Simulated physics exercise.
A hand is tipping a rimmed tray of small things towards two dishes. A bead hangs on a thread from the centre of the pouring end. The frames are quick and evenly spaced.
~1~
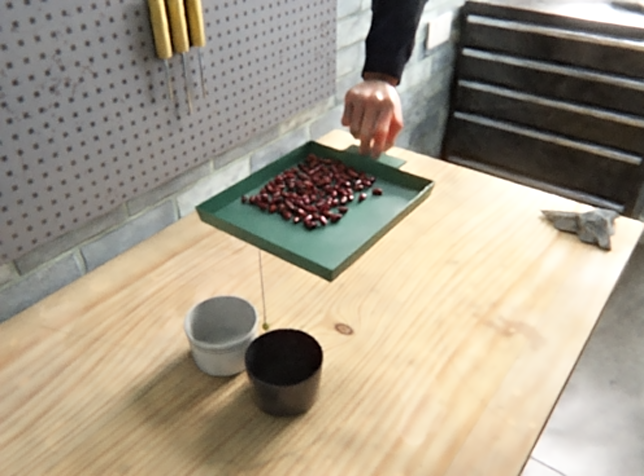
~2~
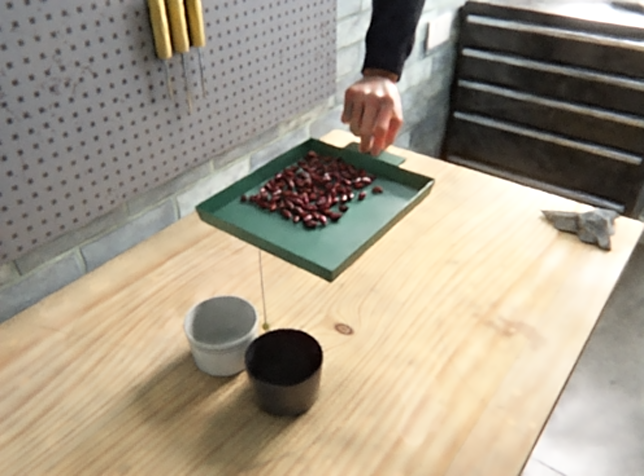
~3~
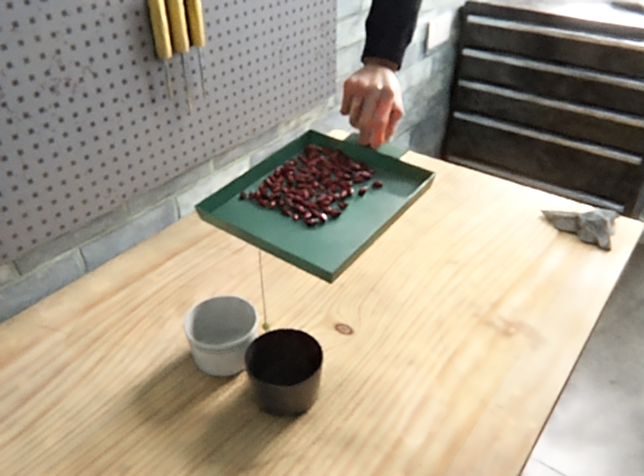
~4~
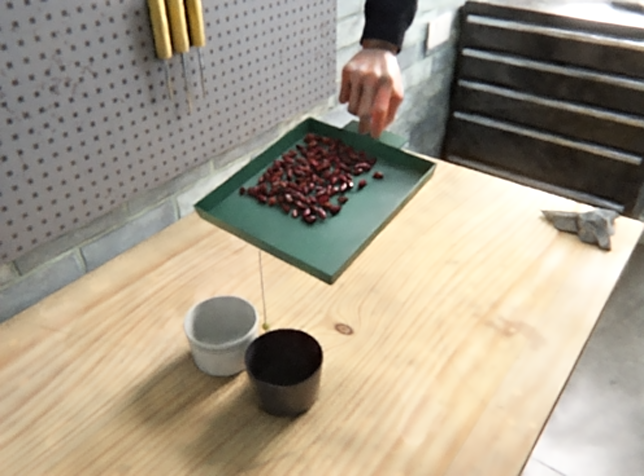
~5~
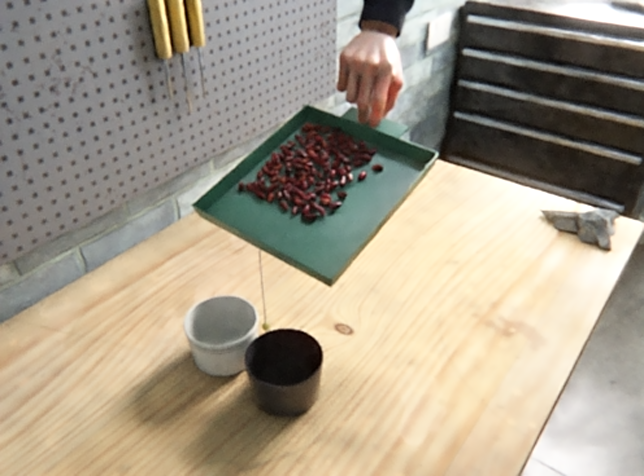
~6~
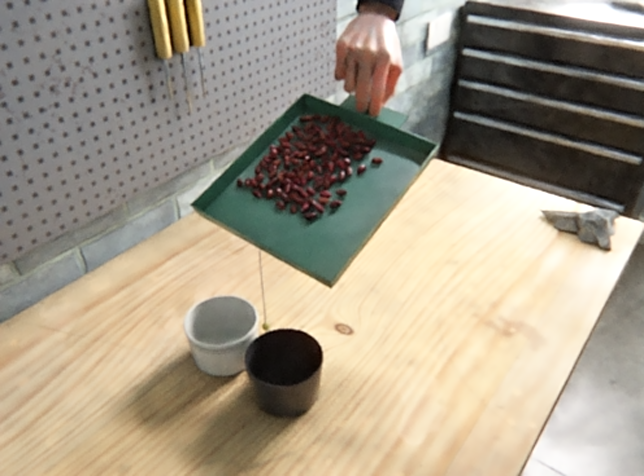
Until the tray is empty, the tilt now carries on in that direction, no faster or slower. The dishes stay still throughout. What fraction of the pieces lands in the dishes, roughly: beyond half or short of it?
Short of half.
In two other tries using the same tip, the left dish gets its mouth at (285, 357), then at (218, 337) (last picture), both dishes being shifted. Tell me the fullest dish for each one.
Placement one: The left-positioned dish. Placement two: The right-positioned dish.
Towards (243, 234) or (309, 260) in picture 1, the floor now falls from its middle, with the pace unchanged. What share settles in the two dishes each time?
It comes to about 80 per cent the first time and about 40 per cent the second.
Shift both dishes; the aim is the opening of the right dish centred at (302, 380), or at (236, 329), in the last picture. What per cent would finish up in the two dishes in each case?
The first gives 80 %, the second 0 %.
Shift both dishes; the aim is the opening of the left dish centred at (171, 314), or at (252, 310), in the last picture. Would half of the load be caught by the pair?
Shy of half, then shy of half.
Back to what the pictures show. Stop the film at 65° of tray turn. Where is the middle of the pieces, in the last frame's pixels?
In the last view, the load is centred near (288, 250).
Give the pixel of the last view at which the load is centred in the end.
Near (274, 412).
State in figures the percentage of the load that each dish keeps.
Left 0 %, right 30 %.
Soon, tray tipped steeply; nearly all on the tray; a small part in the air.
A while on, tray tipped past a quarter turn; most on the tray; a stray few in the right dish; about a quarter outside both; a stray few in the air.
Towards the end, tray tipped past a quarter turn; about a third in the right dish; about two thirds outside both.
Finally, tray tipped past a quarter turn; about a third in the right dish; none in the left dish; about two thirds outside both.
